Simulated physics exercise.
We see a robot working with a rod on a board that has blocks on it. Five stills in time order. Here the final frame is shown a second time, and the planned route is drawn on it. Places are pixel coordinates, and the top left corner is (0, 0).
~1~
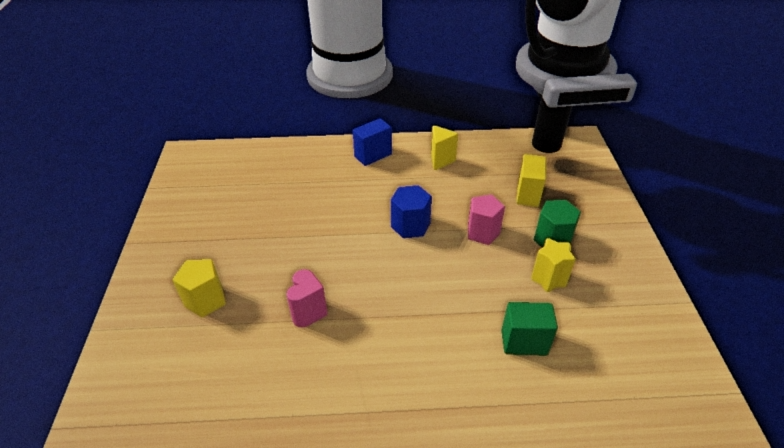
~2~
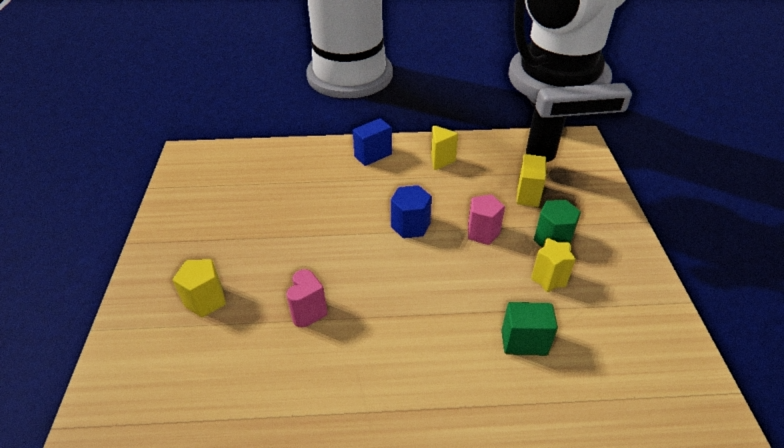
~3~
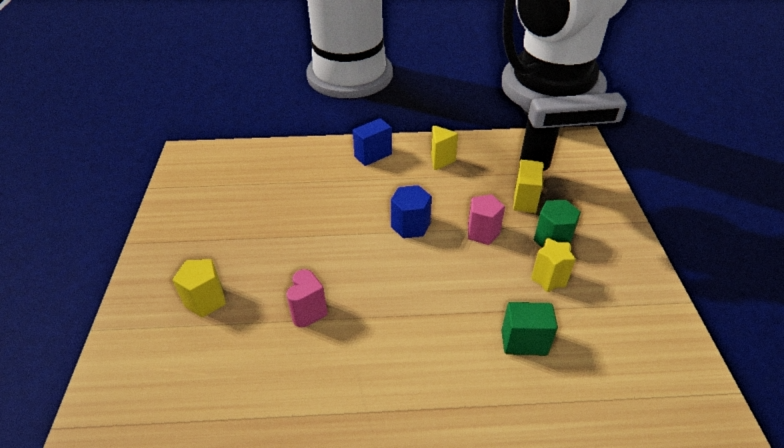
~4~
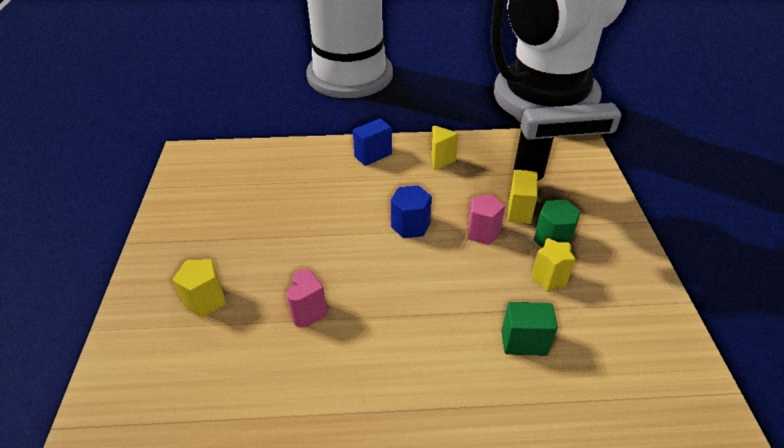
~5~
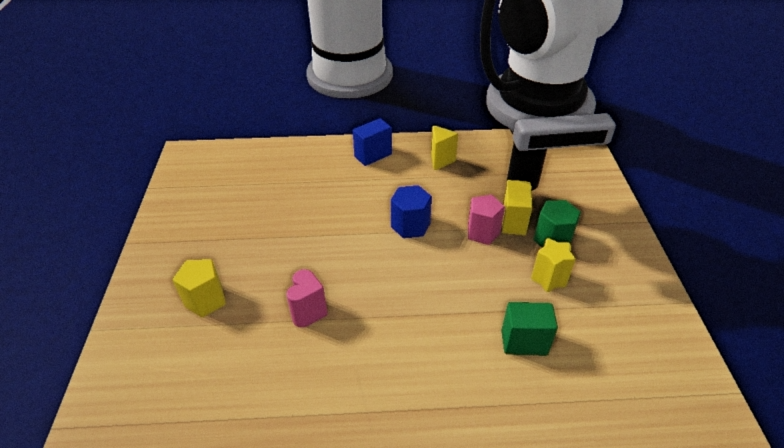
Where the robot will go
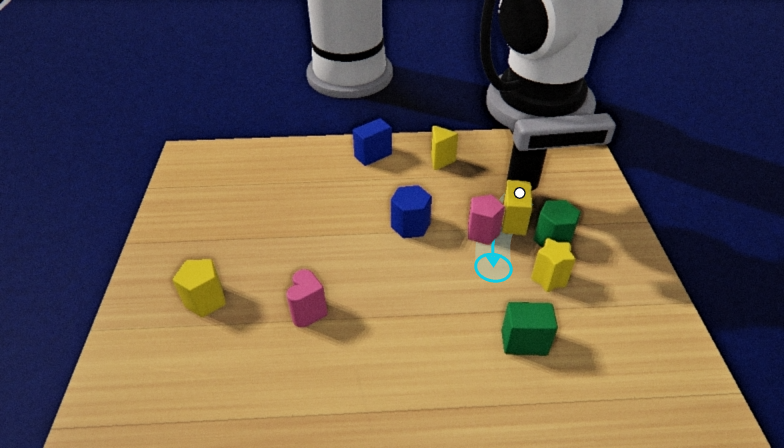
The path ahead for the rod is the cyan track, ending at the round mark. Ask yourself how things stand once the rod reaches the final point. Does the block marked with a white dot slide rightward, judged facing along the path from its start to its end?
No, that is not how it ends up.
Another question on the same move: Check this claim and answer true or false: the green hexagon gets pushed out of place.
It is false.
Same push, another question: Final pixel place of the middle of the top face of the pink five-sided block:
My best guess is (463, 229).
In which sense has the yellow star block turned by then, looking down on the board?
Turns anticlockwise.
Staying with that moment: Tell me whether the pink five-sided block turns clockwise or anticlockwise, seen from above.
Answer: Clockwise.
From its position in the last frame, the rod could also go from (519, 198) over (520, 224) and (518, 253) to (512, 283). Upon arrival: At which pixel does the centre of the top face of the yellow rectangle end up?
So, by the moment the path ends, you'll find the top centre of the yellow rectangle at (489, 276).
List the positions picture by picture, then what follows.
Rod tip (546, 145); block tops, pink five-sided block (487, 205); yellow rectangle (535, 166); yellow star block (558, 251); green hexagon (561, 211), in the first picture.
Rod (541, 154); blocks unchanged, in the second picture.
Rod (535, 163); yellow rectangle (531, 172), in the third picture.
Rod (529, 172); yellow rectangle (526, 182), in the fourth picture.
Rod (523, 182); pink five-sided block (487, 205); yellow rectangle (520, 193); yellow star block (558, 251); green hexagon (561, 211), in the fifth picture.
Path on the board, from (519, 198) by way of (504, 217) and (494, 240) to (493, 267); the dot is on the yellow rectangle.
What follows on the original path. One third of the way, rod (507, 201); pink five-sided block (485, 207), turned 25° clockwise; yellow rectangle (516, 215), turned 15° anticlockwise.
Two thirds of the way, rod (496, 224); pink five-sided block (469, 221), turned 70° clockwise; yellow rectangle (517, 239), turned 40° anticlockwise.
At the end, rod (496, 251); pink five-sided block (463, 229), turned 115° clockwise; yellow rectangle (527, 266), turned 55° anticlockwise; yellow star block (562, 258), turned 50° anticlockwise; green hexagon in place.
